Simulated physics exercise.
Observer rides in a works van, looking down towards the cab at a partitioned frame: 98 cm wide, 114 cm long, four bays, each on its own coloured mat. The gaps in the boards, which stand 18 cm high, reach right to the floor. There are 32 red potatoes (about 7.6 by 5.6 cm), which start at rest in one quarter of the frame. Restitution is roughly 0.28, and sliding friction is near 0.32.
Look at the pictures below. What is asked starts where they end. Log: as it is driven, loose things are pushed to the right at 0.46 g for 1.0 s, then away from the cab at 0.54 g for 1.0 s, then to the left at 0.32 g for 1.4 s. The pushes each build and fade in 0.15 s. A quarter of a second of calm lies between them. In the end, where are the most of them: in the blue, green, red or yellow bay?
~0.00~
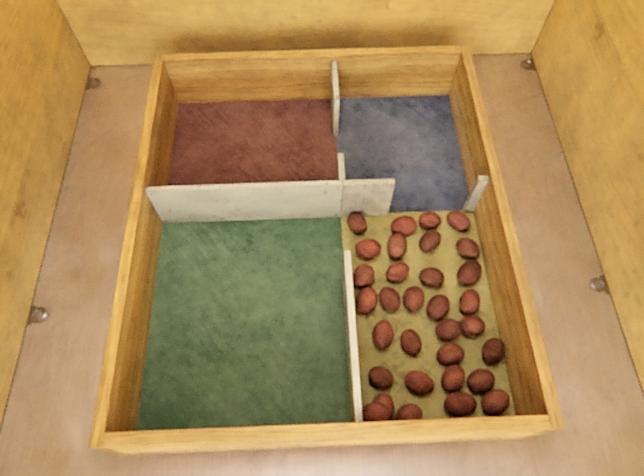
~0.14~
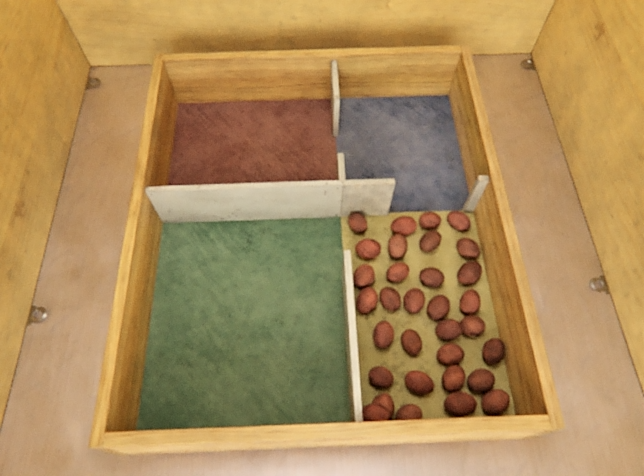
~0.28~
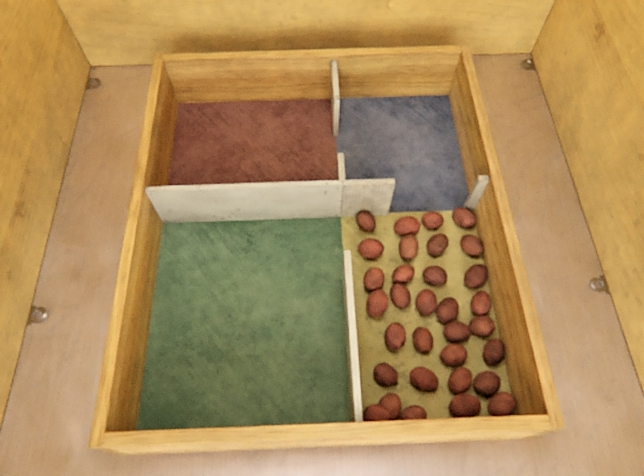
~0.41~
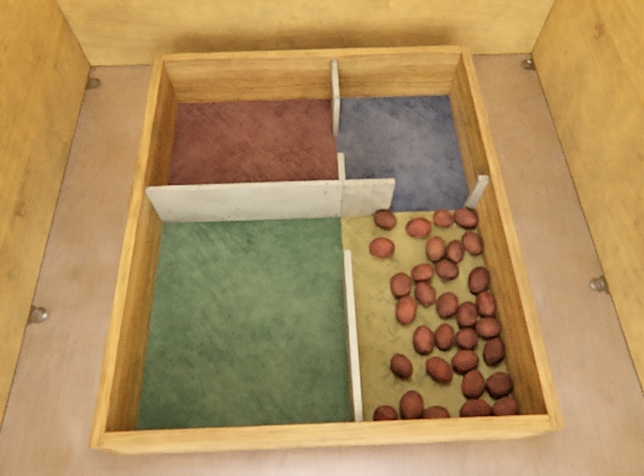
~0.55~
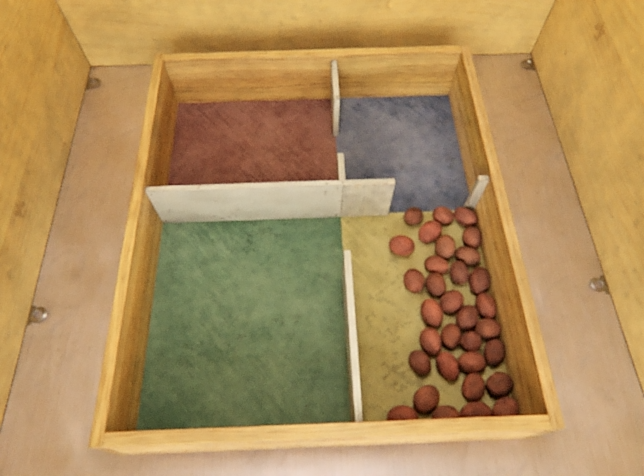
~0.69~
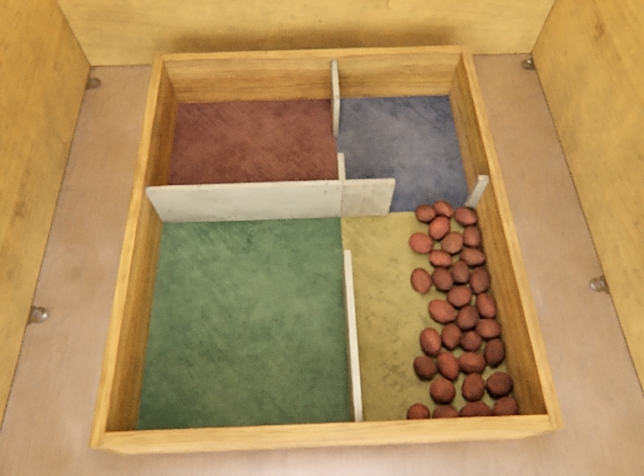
I would say the yellow one.
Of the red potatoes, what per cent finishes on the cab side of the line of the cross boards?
Roughly 0 per cent.
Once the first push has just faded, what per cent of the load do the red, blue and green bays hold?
You'd see red holding 0, blue holding 10 and green holding 0 per cent.
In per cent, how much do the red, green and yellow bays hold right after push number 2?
In per cent: Red 0, green 0 and yellow 100.
After push 1 (1.24 s), 2 in the blue bay and 30 in the yellow bay.
After push 2 (2.49 s), 1 in the blue bay and 31 in the yellow bay.
After push 3 (4.14 s), 1 in the red bay, 3 in the green bay and 28 in the yellow bay.
Outcome (at 4.88 s), 1 in the red bay, 4 in the green bay and 27 in the yellow bay.
